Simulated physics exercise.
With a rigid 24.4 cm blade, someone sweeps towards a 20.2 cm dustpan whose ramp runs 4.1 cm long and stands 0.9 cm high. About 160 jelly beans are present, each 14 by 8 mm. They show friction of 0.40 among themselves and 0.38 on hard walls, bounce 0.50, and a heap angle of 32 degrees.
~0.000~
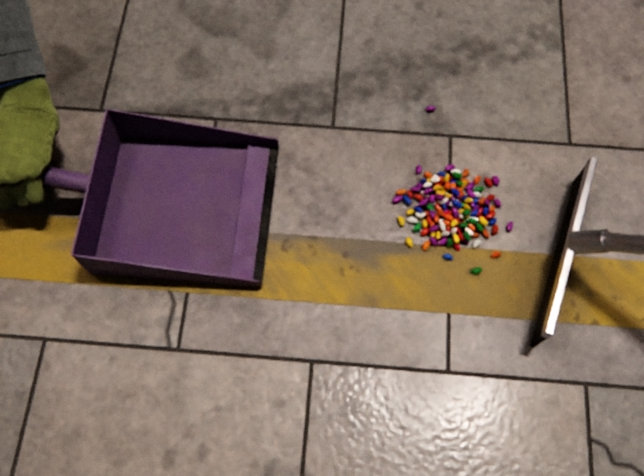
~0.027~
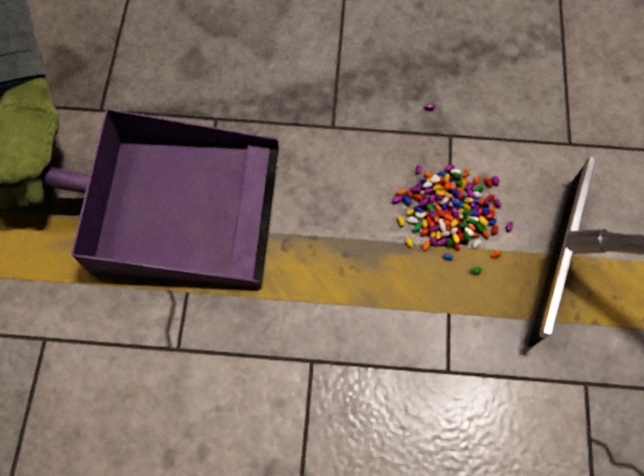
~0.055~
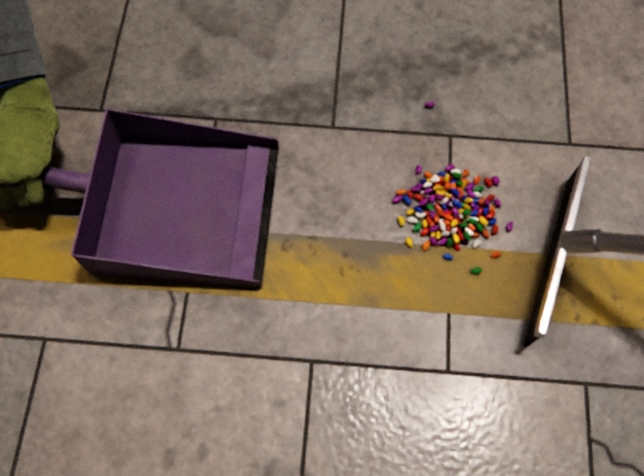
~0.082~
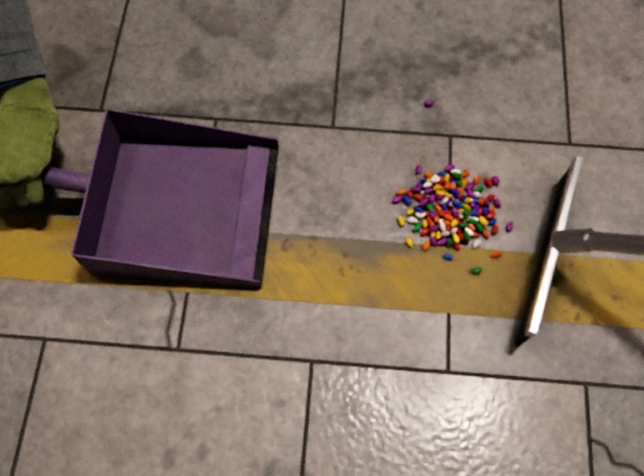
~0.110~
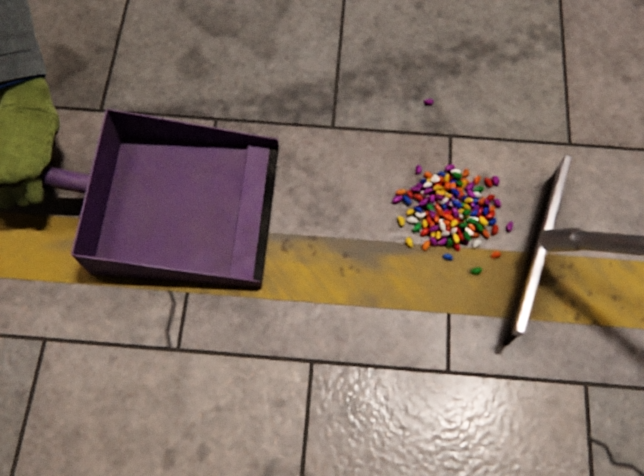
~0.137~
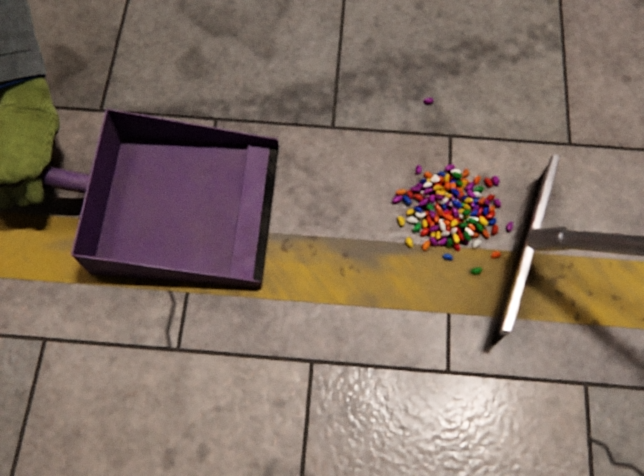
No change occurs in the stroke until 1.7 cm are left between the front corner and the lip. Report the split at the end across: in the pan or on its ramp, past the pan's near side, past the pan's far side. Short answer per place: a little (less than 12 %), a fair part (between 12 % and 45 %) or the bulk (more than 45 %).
Pan - a little, near side - a little, far side - a fair part.
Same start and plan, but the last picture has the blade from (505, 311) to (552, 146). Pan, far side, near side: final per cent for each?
Split: Pan = 10, far = 65, near = 0.
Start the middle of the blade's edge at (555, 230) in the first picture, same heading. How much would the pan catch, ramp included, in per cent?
Estimate: Near 10 %.
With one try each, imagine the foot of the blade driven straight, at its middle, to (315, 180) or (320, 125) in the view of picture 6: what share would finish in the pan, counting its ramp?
Some 5 per cent on the first try, 10 per cent on the second.
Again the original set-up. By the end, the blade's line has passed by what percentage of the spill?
Estimate: About 20 %.
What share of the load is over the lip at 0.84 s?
Some 5 in a hundred by that moment.
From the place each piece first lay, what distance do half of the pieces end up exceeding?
About 20 cm.
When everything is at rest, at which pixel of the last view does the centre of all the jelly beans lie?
In the last view, approximately (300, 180).
Then, at 0.38 s, middle of the blade 19 cm from the lip; 0 % over the lip, far side 5 %, near side 0 %.
Then, at 0.55 s, middle of the blade 10 cm from the lip; 0 % over the lip, far side 15 %, near side 0 %.
After 0.84 s, middle of the blade 5 cm from the lip; 5 % over the lip, far side 25 %, near side 0 %.
By 2.2 s all is still; pan 5 %, near side 0 %, far side 25 %, in front of the lip or behind the blade 70 %.
